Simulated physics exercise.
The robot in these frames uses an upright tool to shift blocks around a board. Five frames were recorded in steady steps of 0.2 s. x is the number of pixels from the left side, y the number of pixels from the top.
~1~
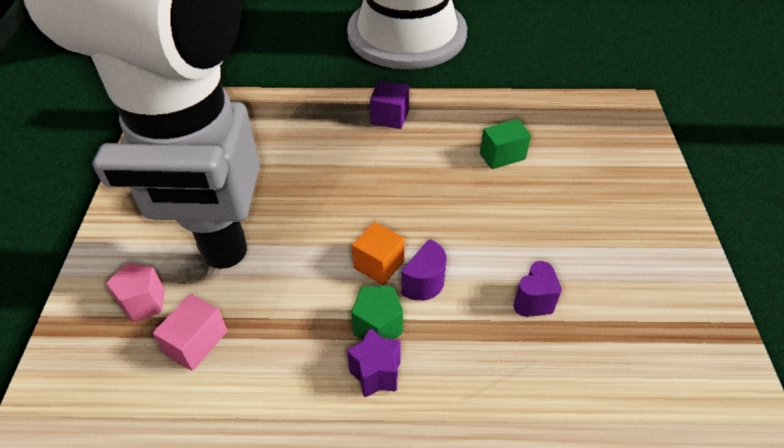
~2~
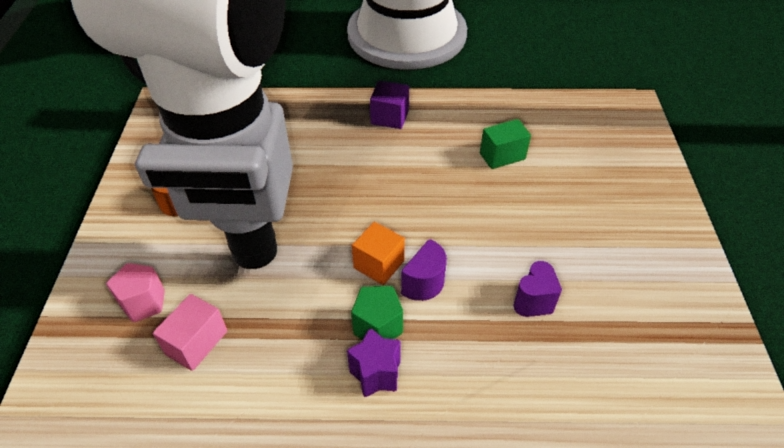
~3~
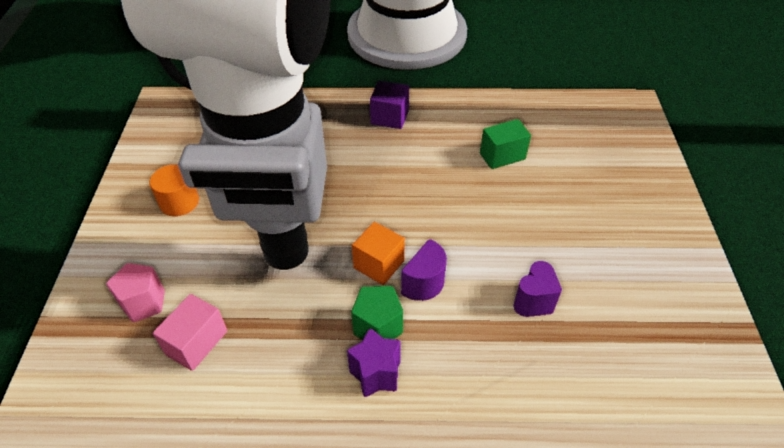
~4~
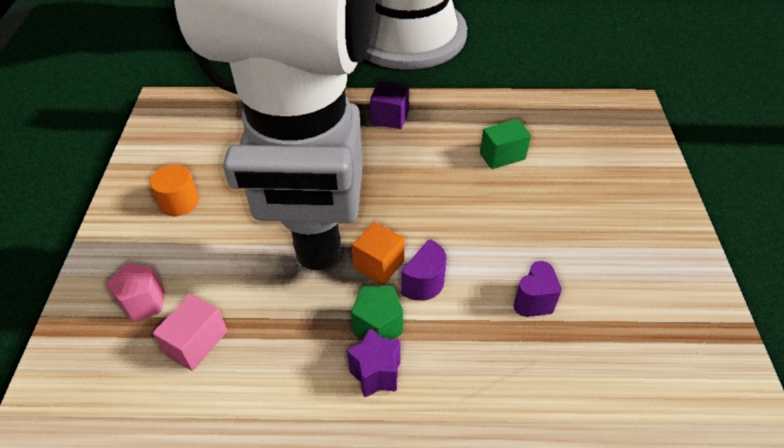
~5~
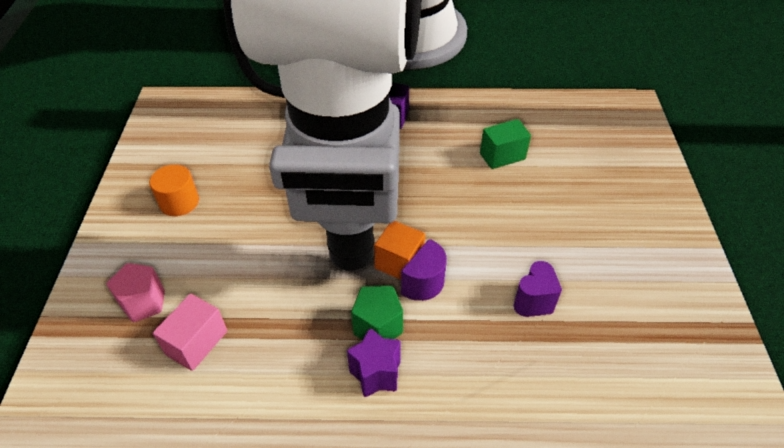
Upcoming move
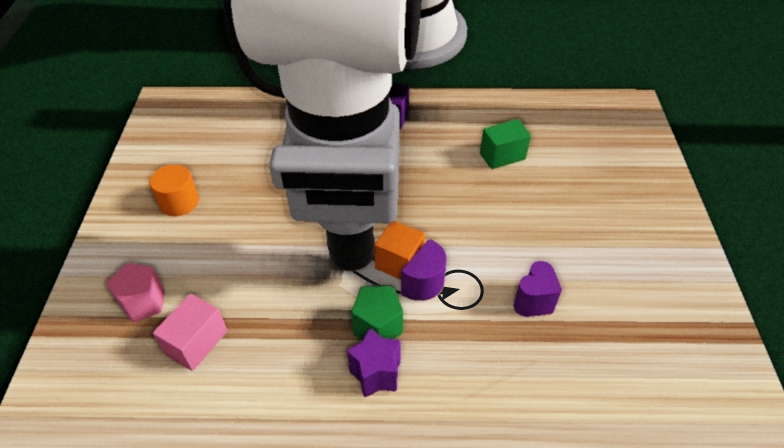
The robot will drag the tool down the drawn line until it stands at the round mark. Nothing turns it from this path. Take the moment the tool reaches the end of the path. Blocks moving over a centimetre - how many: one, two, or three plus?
By the end, two blocks will have moved.
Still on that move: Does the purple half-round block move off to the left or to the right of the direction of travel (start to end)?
Picture yourself facing from the start of the path to its end: The purple half-round block moves off to your left.
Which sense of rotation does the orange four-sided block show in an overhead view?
In a top view, it turns counterclockwise.
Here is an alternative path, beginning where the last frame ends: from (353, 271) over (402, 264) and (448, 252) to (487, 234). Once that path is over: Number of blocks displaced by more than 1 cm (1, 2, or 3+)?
Number moved: 2.
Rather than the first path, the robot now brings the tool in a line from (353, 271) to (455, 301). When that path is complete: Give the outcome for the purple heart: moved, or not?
Not moved.
The line goes from (353, 271) through (384, 288) and (422, 295) to (460, 289).
On the path given first. One third of the way, tool at (385, 272); orange four-sided block at (421, 242), turned 45° anticlockwise; purple half-round block at (451, 264), turned 20° clockwise.
Two thirds of the way, tool at (424, 278); green pentagonal block at (382, 306), turned 15° clockwise; orange four-sided block at (440, 240), turned 100° anticlockwise; purple half-round block at (474, 262).
At the end, tool at (462, 273); green pentagonal block at (382, 306), turned 15° clockwise; orange four-sided block at (454, 233), turned 130° anticlockwise; purple half-round block at (508, 253); purple heart unmoved.
